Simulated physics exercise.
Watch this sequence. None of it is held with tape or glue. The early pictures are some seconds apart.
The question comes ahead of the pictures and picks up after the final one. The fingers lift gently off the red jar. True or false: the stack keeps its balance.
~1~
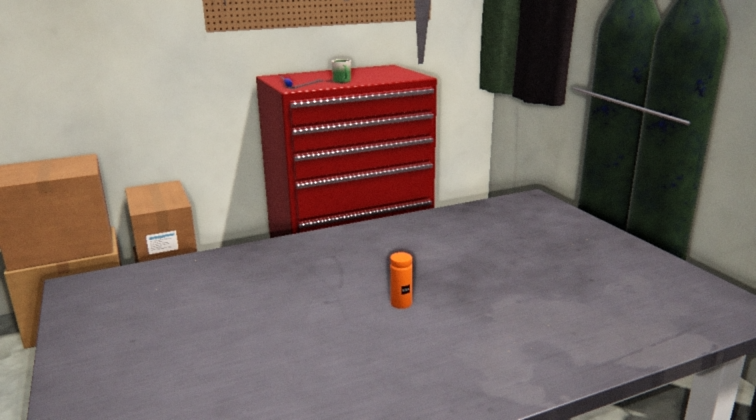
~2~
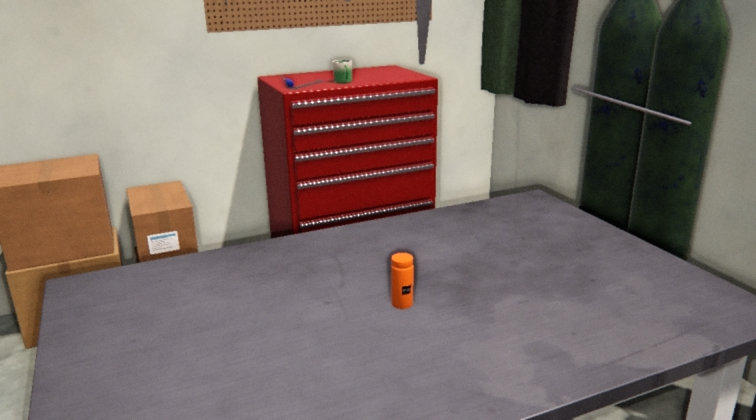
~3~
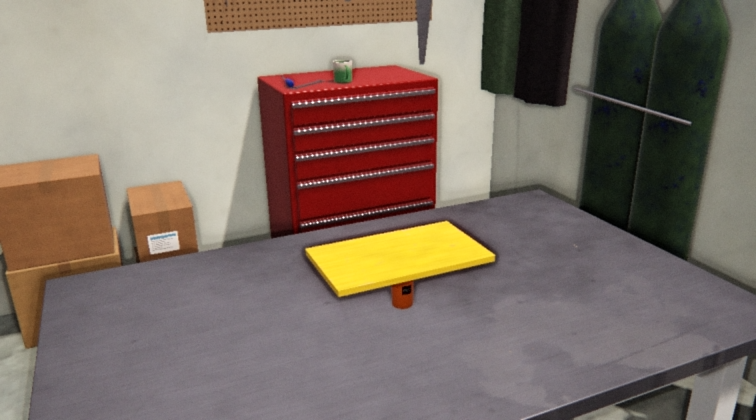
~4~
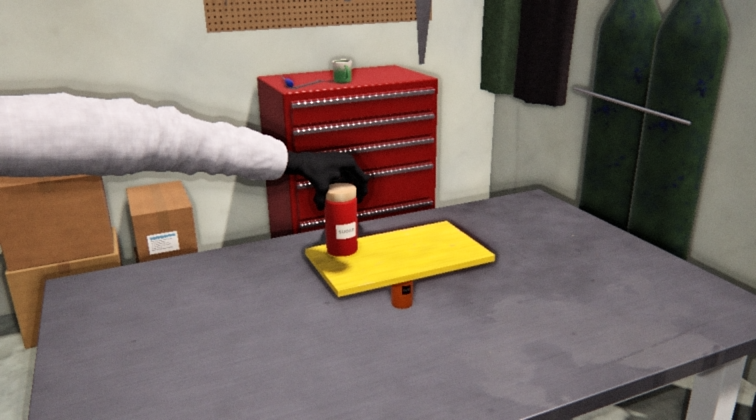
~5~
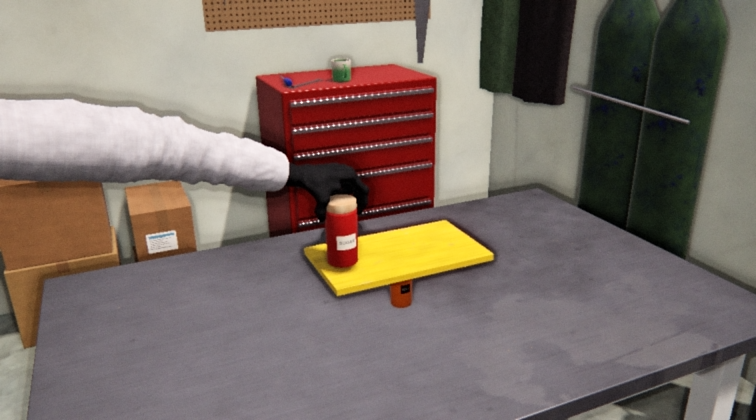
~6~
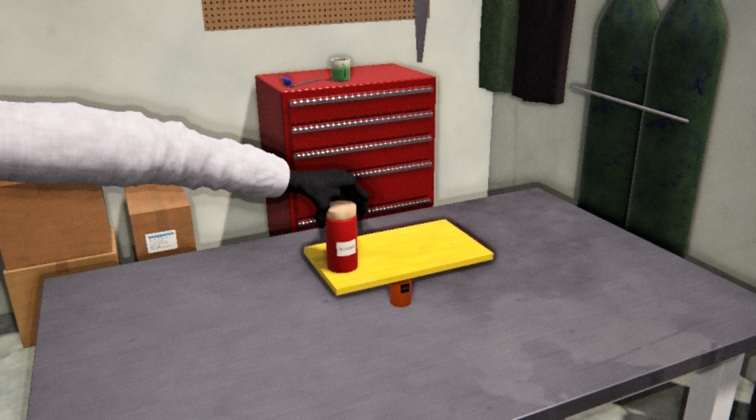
False.
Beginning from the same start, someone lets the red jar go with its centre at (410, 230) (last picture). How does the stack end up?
What happens next is that it remains standing.
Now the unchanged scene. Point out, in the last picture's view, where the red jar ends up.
Near (264, 329).
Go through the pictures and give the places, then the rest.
In the first frame, the last thing is not in view yet.
In the second frame, the last thing is not in view yet.
In the third frame, the last thing is not in view yet; yellow board (399, 255).
The fourth frame shows on its way; red jar (341, 220); yellow board (399, 255).
The fifth frame shows on its way; red jar (342, 231); yellow board (397, 254).
The sixth frame shows in place under the hand; red jar (341, 237); yellow board (397, 253).
Then, 0.30 s on from there, red jar now fallen; yellow board turned 34° from how it was put.
Then, 0.40 s on from there, yellow board turned 45° from how it was put.
Then, 0.50 s on from there, yellow board turned 33° from how it was put; orange shaker shifted a little.
Then, 0.60 s on from there, yellow board now fallen; orange shaker shifted a little.
In the end, fallen, red jar and yellow board; orange shaker unmoved. At the end, from the last picture's camera, red jar near (264, 329). The stack comes apart.
